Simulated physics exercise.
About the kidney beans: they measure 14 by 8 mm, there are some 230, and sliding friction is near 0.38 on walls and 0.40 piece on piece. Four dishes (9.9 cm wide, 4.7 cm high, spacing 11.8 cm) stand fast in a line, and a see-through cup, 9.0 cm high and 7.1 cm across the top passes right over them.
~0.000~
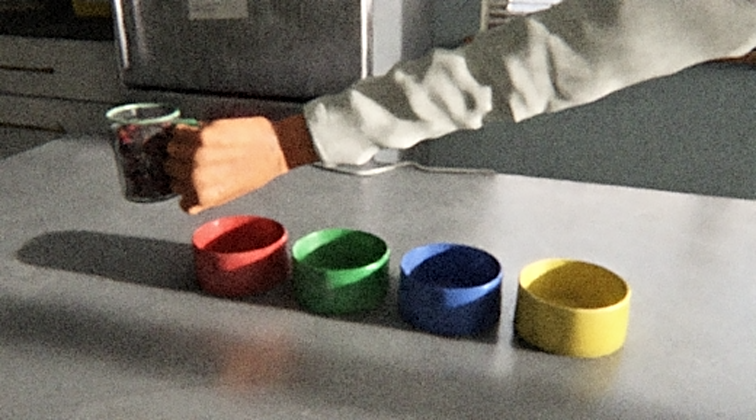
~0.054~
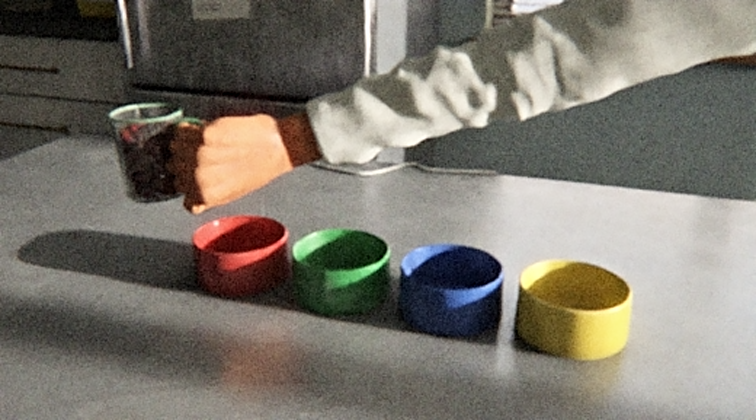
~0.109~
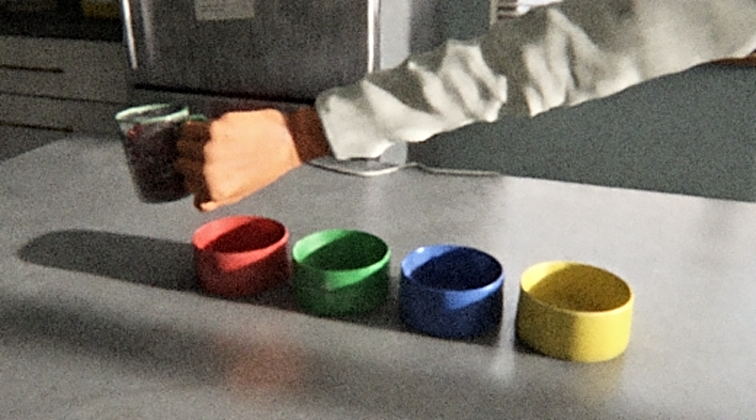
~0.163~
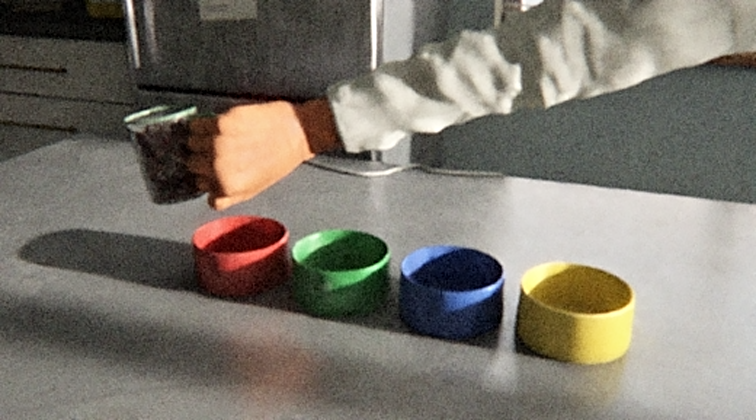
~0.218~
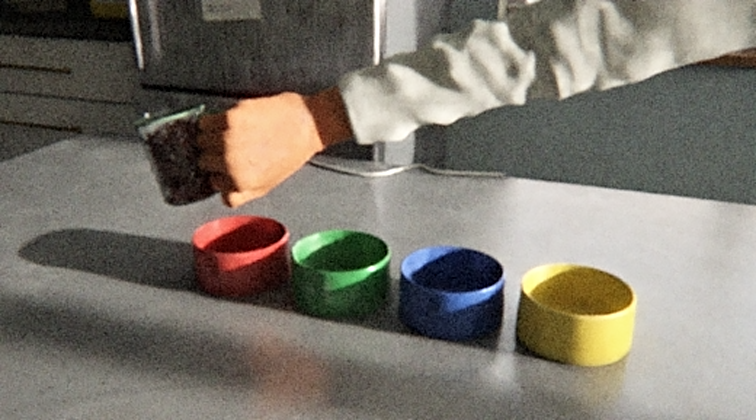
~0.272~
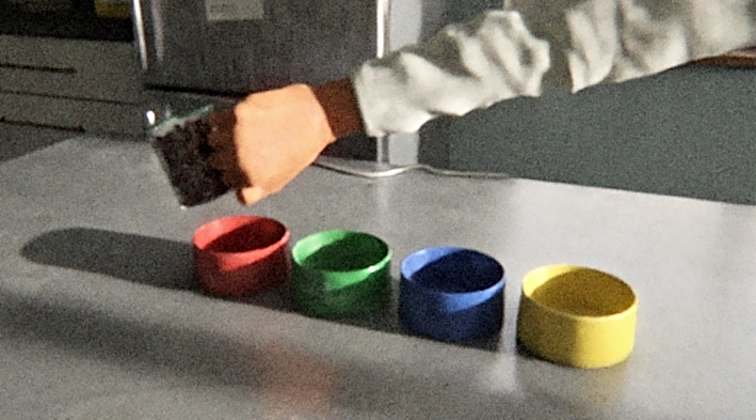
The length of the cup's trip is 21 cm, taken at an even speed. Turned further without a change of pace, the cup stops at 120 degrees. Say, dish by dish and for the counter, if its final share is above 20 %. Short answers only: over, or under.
Red dish over. Blue dish under. Green dish under. Yellow dish under. Counter over.
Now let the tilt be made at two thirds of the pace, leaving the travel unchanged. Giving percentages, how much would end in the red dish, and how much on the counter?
Result - red: 40; counter: 60.
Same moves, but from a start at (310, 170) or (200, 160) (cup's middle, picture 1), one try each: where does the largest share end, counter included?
The winner: Blue; green.
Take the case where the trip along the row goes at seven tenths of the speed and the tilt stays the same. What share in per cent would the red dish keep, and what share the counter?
Red: 40; counter: 60.
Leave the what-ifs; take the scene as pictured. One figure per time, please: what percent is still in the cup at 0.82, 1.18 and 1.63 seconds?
First 100, then 90, then 10 per cent.
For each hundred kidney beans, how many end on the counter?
Some 60 per cent.
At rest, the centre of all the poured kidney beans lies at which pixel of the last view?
Look around (276, 273) in the last picture.
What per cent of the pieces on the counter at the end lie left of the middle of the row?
The answer is some 100 per cent.
After 0.82 s, tilt 67 degrees; cup holds 100 %.
After 1.18 s, tilt 99 degrees; cup holds 90 %, red 5 %.
Then, at 1.63 s, tilt 120 degrees; cup holds 10 %, red 30 %, green 5 %.
In the end, at 2.5 s, red 35 %, blue 0 %, green 5 %, yellow 0 %, counter 60 %.
